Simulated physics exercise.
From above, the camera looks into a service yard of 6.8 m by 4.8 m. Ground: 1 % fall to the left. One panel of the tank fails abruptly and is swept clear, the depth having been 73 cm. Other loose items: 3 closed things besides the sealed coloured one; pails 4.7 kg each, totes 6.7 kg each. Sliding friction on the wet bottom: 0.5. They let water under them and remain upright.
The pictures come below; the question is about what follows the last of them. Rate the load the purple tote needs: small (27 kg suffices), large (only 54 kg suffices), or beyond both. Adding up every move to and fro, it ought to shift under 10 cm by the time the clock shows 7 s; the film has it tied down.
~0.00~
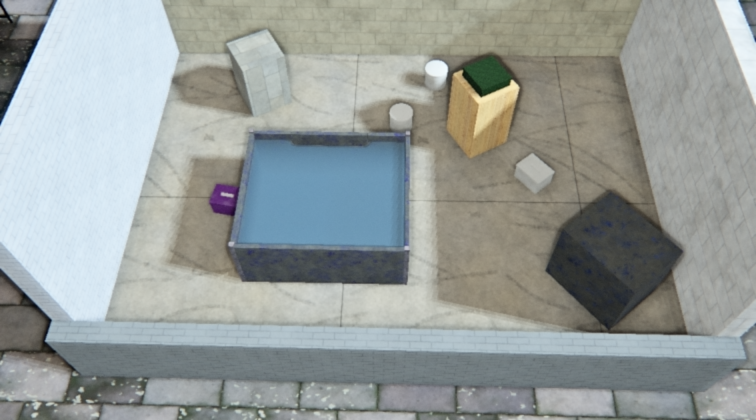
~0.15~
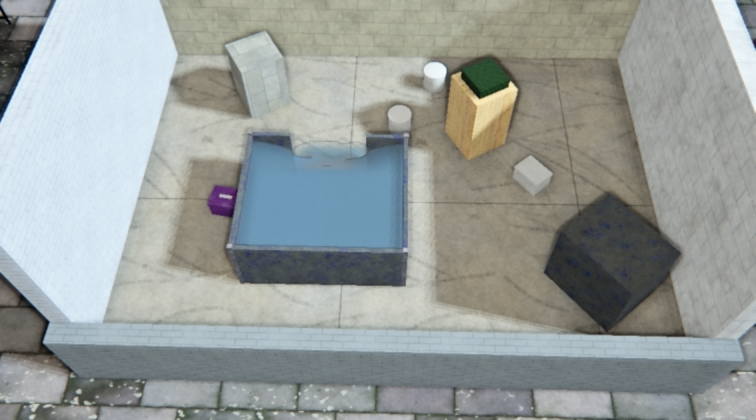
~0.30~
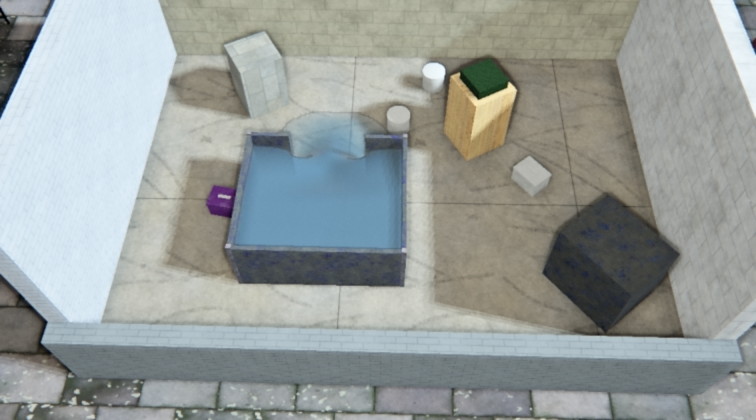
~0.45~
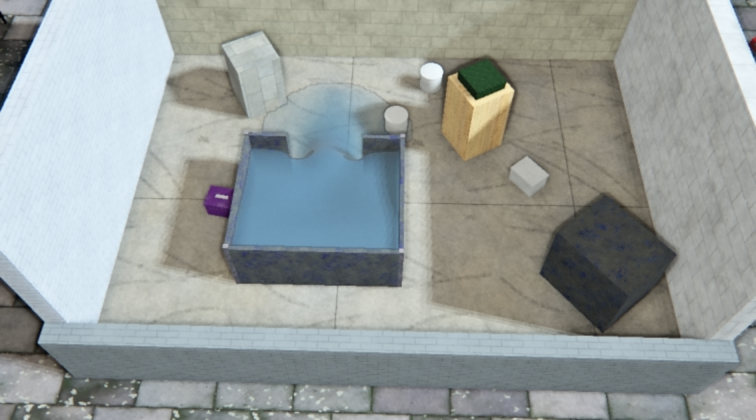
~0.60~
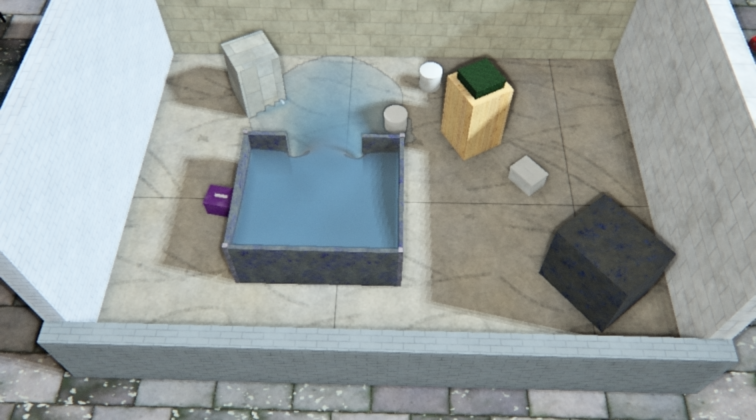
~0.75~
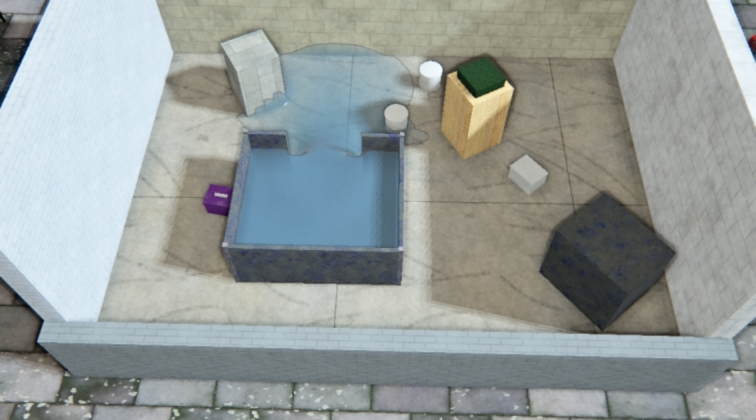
Small.
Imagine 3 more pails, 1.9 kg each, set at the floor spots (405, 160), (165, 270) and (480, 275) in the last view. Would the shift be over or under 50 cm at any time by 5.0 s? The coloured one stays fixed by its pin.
Within it, beyond it, within it.
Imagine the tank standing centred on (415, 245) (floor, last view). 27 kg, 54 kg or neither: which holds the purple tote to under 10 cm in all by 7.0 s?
Then the answer is that either mass works.
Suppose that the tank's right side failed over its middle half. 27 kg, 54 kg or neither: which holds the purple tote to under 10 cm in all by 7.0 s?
The lighter one.
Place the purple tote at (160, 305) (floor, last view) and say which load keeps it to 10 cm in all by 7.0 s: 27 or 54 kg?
Lab note - result: Lighter mass suffices.
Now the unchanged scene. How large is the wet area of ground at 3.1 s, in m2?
Near 18 m2 in all.
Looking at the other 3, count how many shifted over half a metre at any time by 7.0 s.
By my count, 2.
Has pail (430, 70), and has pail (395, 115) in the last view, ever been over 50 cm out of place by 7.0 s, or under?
In turn: More, past it.
After 1.4 s the purple tote would be 0 cm from its start with 27 kg and 0 cm from its start with 54 kg; 0 cm of water round it then.
After 3.1 s the purple tote would be 0 cm from its start with 27 kg and 0 cm from its start with 54 kg; 0 cm of water round it then.
After 4.9 s the purple tote would be 0 cm from its start with 27 kg and 0 cm from its start with 54 kg; 5 cm of water round it then.
After 7.0 s the purple tote would be 0 cm from its start with 27 kg and 0 cm from its start with 54 kg; 4 cm of water round it then.
